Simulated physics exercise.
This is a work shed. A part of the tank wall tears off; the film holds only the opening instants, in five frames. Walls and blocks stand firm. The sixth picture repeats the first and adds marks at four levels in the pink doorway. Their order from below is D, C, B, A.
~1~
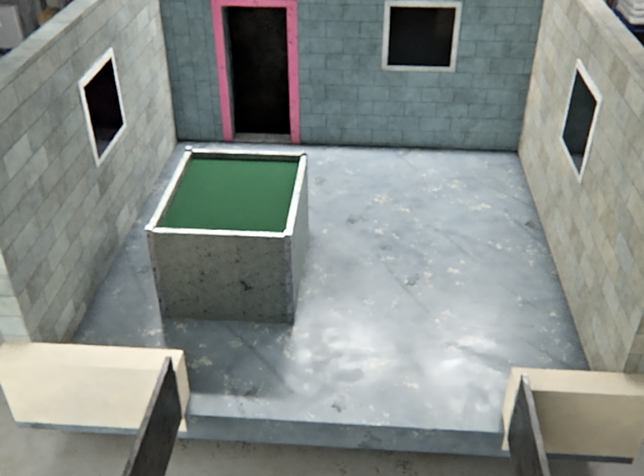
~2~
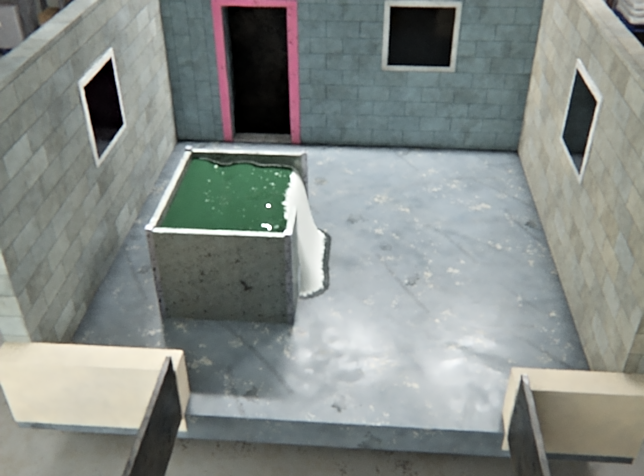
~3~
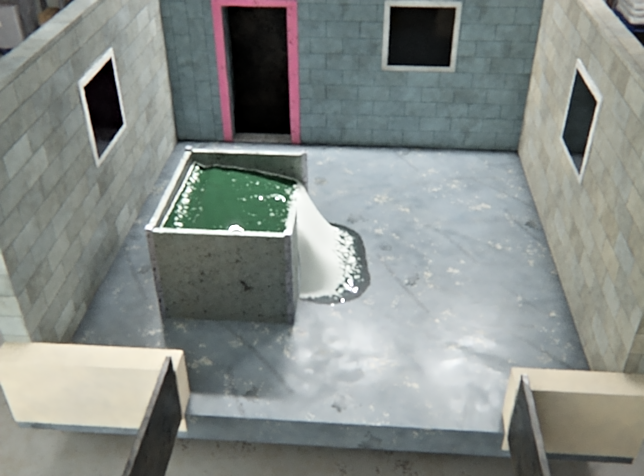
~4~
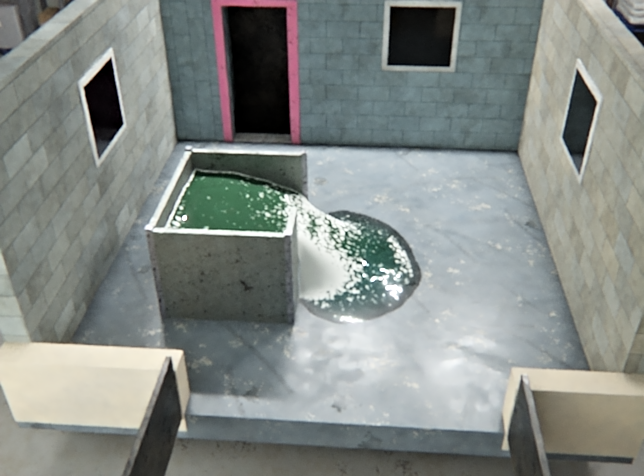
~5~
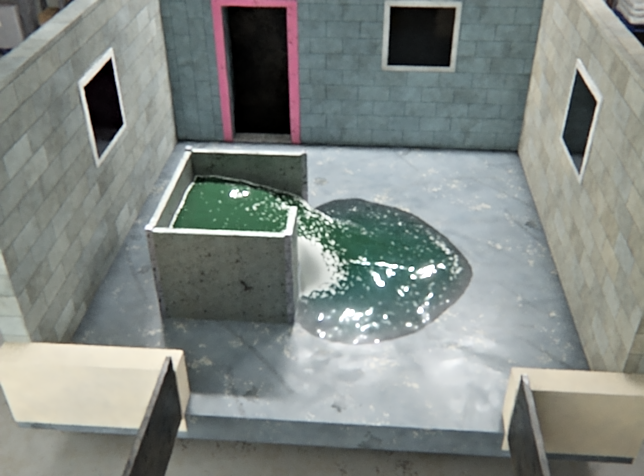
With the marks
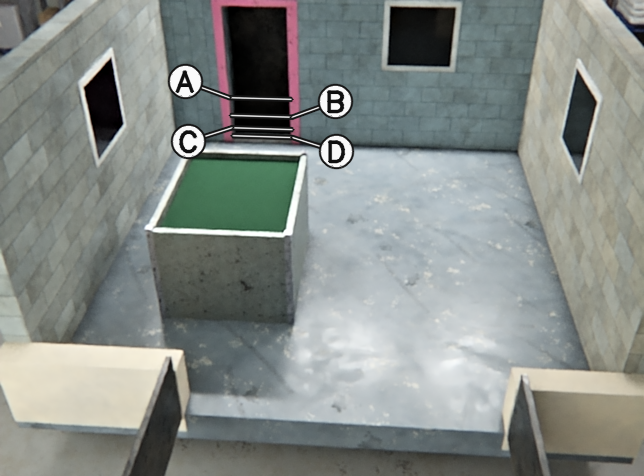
Green water in a raised square tank rested level, then poured out through its right side in a white, foamy rush and spread rightward across the gray floor in a widening, rounded puddle.
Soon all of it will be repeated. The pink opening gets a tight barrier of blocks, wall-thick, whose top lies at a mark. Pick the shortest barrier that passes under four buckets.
I would pick mark D.
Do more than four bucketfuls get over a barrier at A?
No.
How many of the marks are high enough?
All of the four.
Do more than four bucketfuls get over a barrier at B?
No, that is safe.
On the marked copy, A at (260, 98); B at (261, 116); C at (262, 128); D at (262, 136); from the bottom up D, C, B, A.
With A, nothing gets over.
With B, nothing gets over.
With C, nothing gets over.
With D, a splash gets over, under a bucket.
